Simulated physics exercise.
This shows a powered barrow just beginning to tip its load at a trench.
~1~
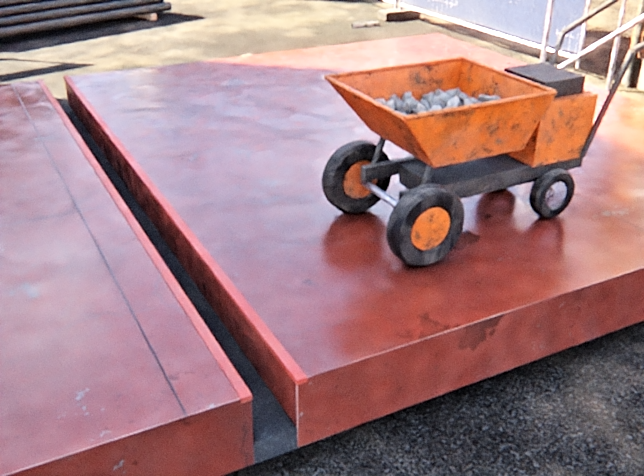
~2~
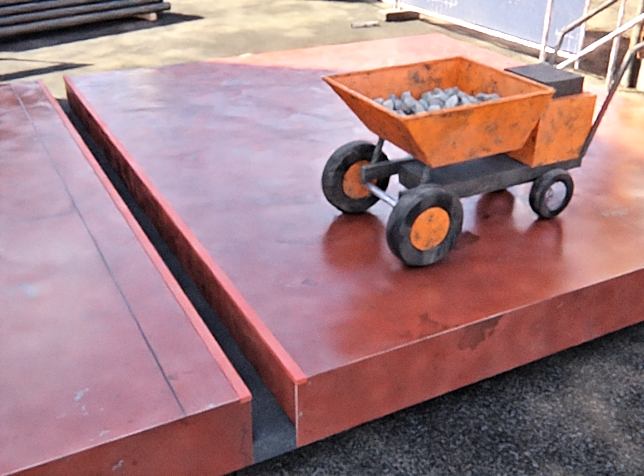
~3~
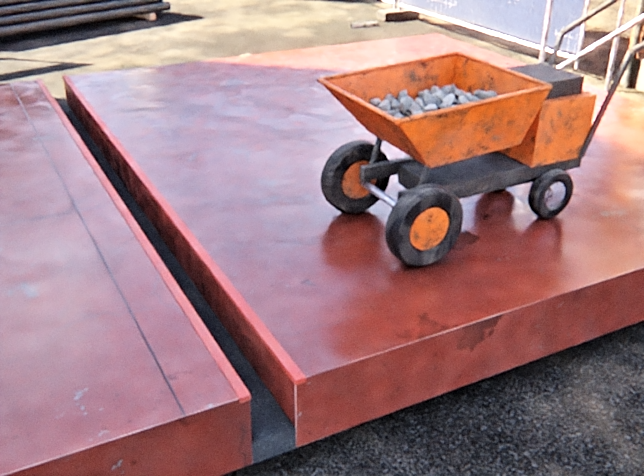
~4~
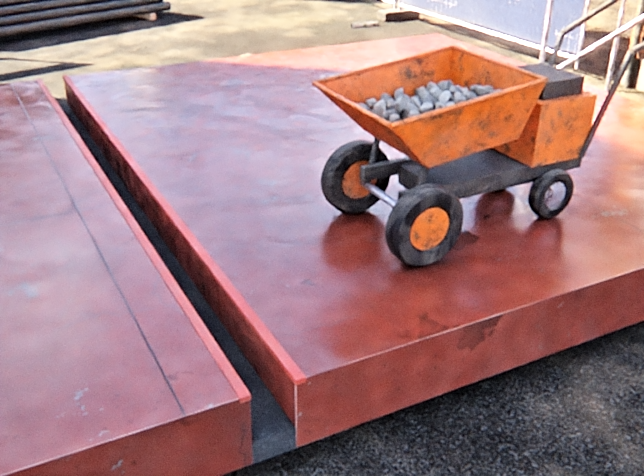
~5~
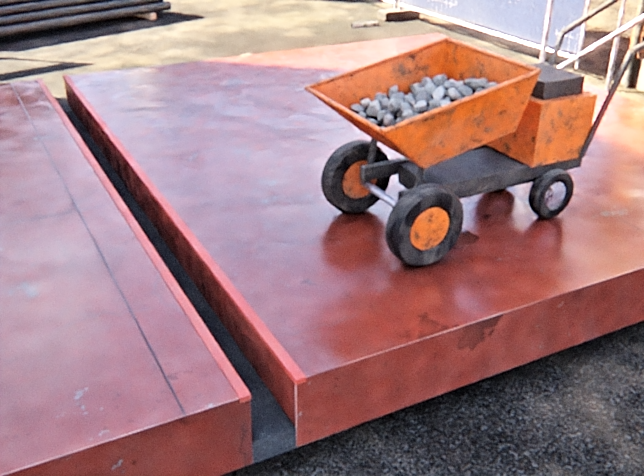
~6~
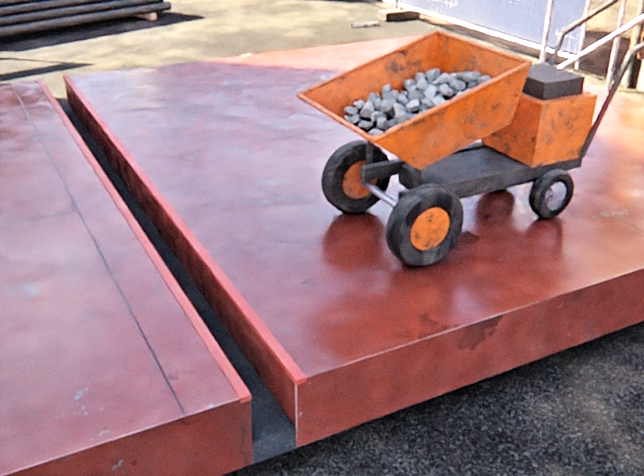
In the video, a small orange wheeled cart loaded with grey stones stands on a reddish platform beside a narrow gap. Its wheels stay in place while the skip gradually tilts forward to the left, the stones remaining inside.
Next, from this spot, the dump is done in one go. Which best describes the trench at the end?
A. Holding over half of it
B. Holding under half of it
Answer: B.
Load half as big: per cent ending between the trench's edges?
Around 20 percent of it.
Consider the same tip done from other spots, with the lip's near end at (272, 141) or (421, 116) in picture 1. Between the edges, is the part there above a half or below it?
First attempt: Short of half; second attempt: Short of half.
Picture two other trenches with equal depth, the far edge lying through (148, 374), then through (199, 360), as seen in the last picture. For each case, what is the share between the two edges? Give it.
About 30 and 30 per cent.
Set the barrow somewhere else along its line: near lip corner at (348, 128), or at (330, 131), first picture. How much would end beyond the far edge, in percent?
10 and 30 percent, in that order.
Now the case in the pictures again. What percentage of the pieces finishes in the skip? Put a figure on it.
0 %, about.
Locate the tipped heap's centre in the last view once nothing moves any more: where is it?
About (247, 267).
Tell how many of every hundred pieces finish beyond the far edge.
0 per cent.
Just after the last frame, skip tipped steeply; every one in the skip.
A moment on, skip tipped steeply; almost all in the skip; about a tenth short of the trench; just a few falling.
Further on, skip tipped right over; roughly a quarter in the skip; roughly half short of the trench; roughly a quarter in or heaped over the trench; just a few beyond it.
When it is over, skip tipped right over; just a few in the skip; roughly two thirds short of the trench; roughly a third in or heaped over the trench; just a few beyond it.
